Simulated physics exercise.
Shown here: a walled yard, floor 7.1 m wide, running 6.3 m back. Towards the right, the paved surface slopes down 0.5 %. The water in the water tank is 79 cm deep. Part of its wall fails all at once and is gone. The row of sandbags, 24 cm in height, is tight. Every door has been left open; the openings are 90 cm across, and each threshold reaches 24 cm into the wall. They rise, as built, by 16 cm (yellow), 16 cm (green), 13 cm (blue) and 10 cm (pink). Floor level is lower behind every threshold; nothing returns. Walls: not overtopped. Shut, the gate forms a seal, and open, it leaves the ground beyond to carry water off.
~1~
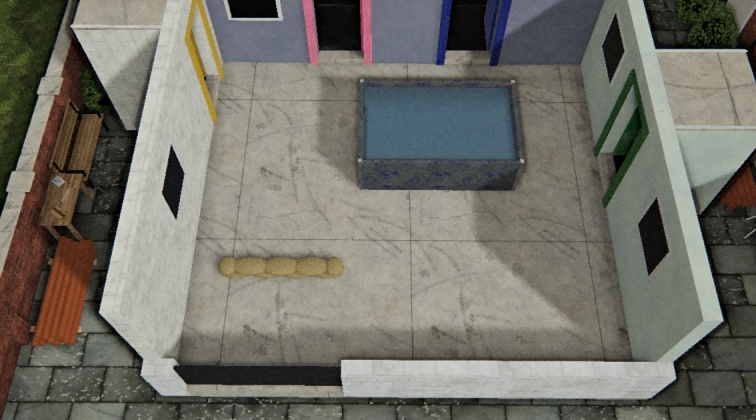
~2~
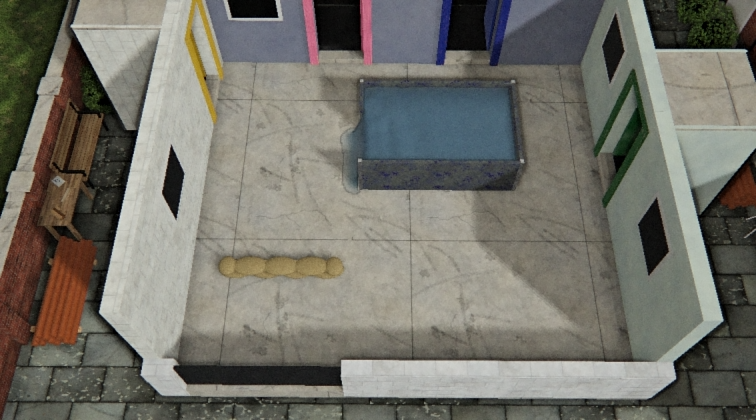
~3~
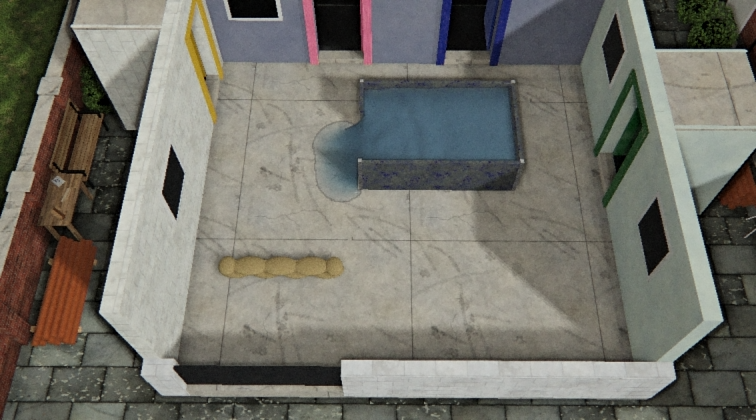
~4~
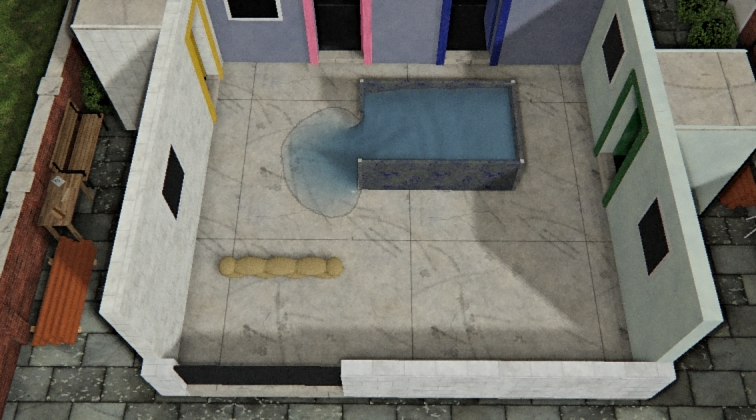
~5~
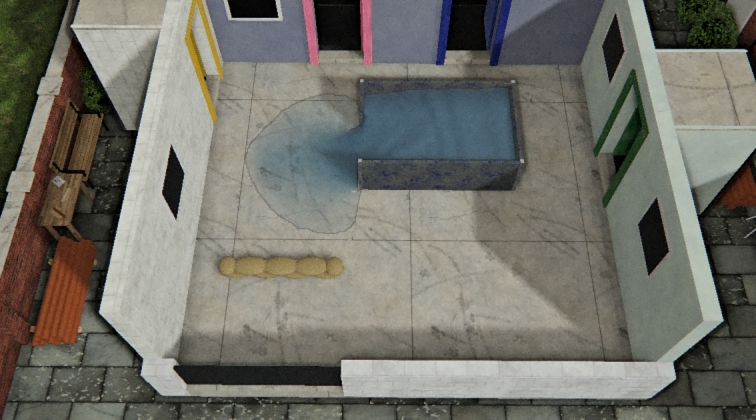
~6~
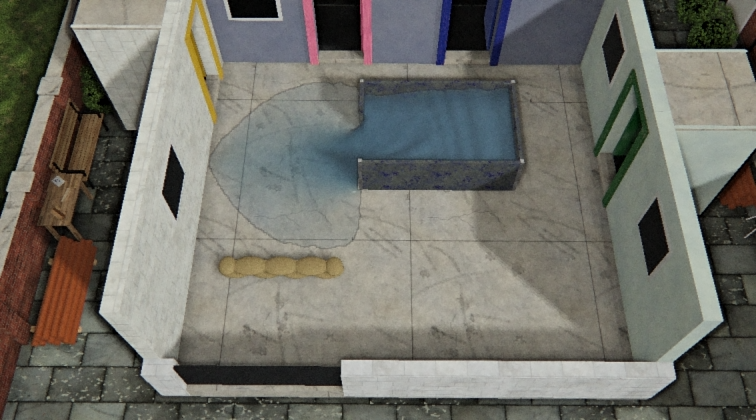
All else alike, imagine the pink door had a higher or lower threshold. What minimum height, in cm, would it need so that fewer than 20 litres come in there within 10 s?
About 5.5 cm.
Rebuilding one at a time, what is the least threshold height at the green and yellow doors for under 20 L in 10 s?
Roughly 10.0 cm for the green door and roughly 23 cm for the yellow door.
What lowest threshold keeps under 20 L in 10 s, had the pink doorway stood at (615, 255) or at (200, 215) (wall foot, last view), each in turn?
You'd want about 9.5 cm there first, then about 28 cm.
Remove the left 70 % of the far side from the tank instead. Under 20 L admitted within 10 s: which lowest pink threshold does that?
In that case you'd want it roughly 32 cm high.
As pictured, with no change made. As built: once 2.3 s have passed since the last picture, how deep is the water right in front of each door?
Depths in cm: Yellow 27, green 0, blue 0, pink 9.
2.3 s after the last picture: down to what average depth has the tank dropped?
Roughly 33 cm.
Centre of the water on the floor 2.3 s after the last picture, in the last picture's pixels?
Around (335, 171).
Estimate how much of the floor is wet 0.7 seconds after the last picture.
About 25 per cent.
Then, 0.7 s after the last picture water covers 25 % of the floor, deepest (44 cm) near (357, 169); 3 cm at the pink door, 0 litres in over its 10 cm threshold.
Then, 2.3 s after the last picture water covers 35 % of the floor, deepest (36 cm) near (223, 68); 9 cm at the pink door, 0 litres in over its 10 cm threshold.
Then, 9.3 s after the last picture water covers 95 % of the floor, deepest (16 cm) near (583, 100); 7 cm at the pink door, 0 litres in over its 10 cm threshold.
At the pink door as built, the water peaked near 10 cm, 5.5 s after the last picture.
With a threshold of 4.5 cm, 31 litres would have come in within the 10 s; with 6 cm, 15 litres. So under 20 litres takes about 5.5 cm.
